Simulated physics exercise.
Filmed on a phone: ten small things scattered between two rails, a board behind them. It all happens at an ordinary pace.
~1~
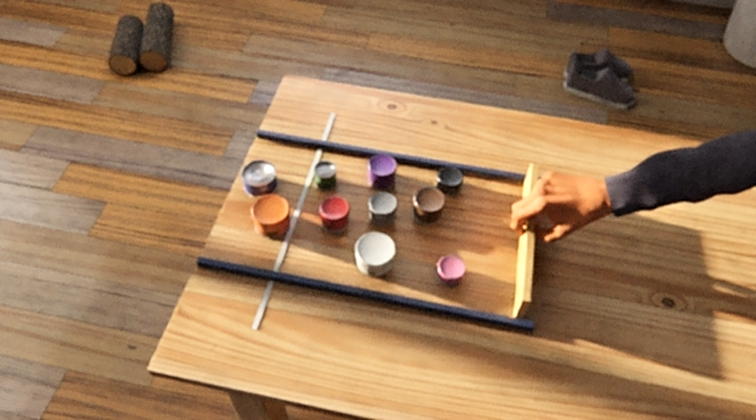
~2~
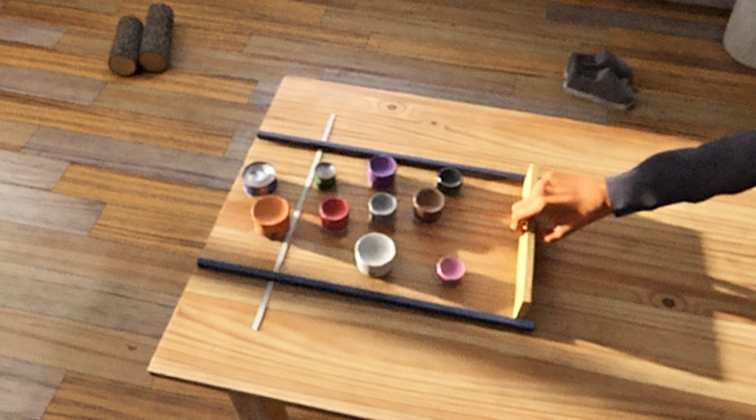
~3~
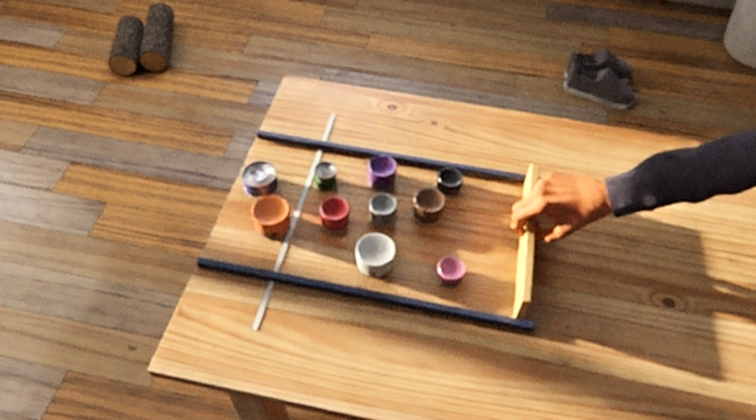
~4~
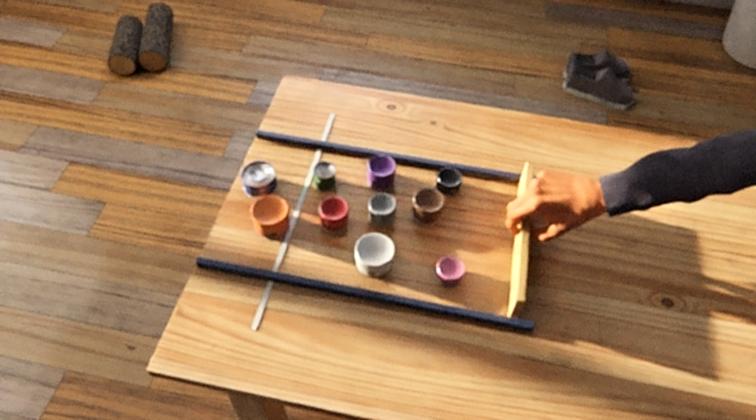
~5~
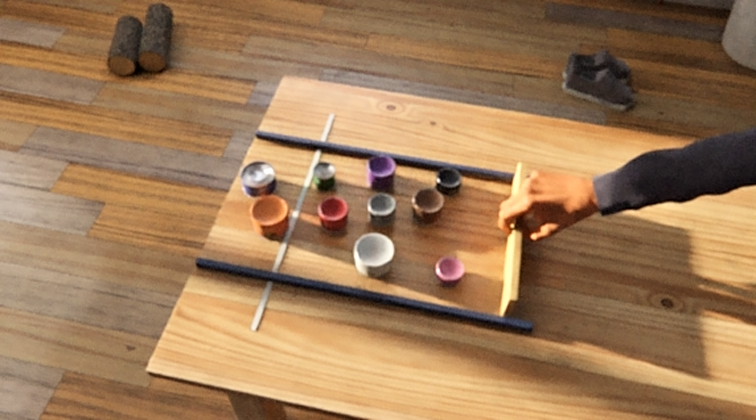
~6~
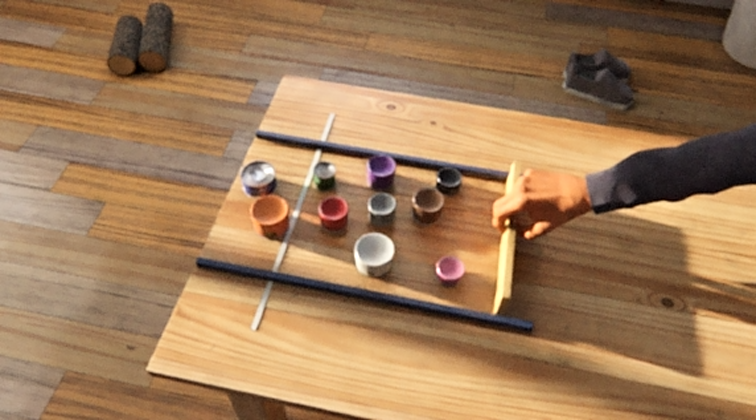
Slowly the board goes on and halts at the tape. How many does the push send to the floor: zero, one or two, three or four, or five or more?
The number that fall off is zero.
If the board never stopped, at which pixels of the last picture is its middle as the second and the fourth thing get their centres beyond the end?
Its middle is around (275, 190) and later (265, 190).
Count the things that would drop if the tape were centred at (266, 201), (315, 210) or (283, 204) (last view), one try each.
Down on the floor: 2, 0 and 1.
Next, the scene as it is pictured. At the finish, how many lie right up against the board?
5 of them.
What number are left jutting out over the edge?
It comes to 1.
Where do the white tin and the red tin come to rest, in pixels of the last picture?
The white tin at (236, 245), the red tin at (277, 216).
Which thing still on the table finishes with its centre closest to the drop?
The blue tin ends nearest.
Soon after, none off yet; blue tin at rest near (259, 180); orange pot at rest near (271, 218); green tin at rest near (325, 176).
After that, none off yet; blue tin at rest near (259, 180); orange pot at rest near (271, 218); green tin moving near (317, 178).
In the end, the number that fall off is zero.
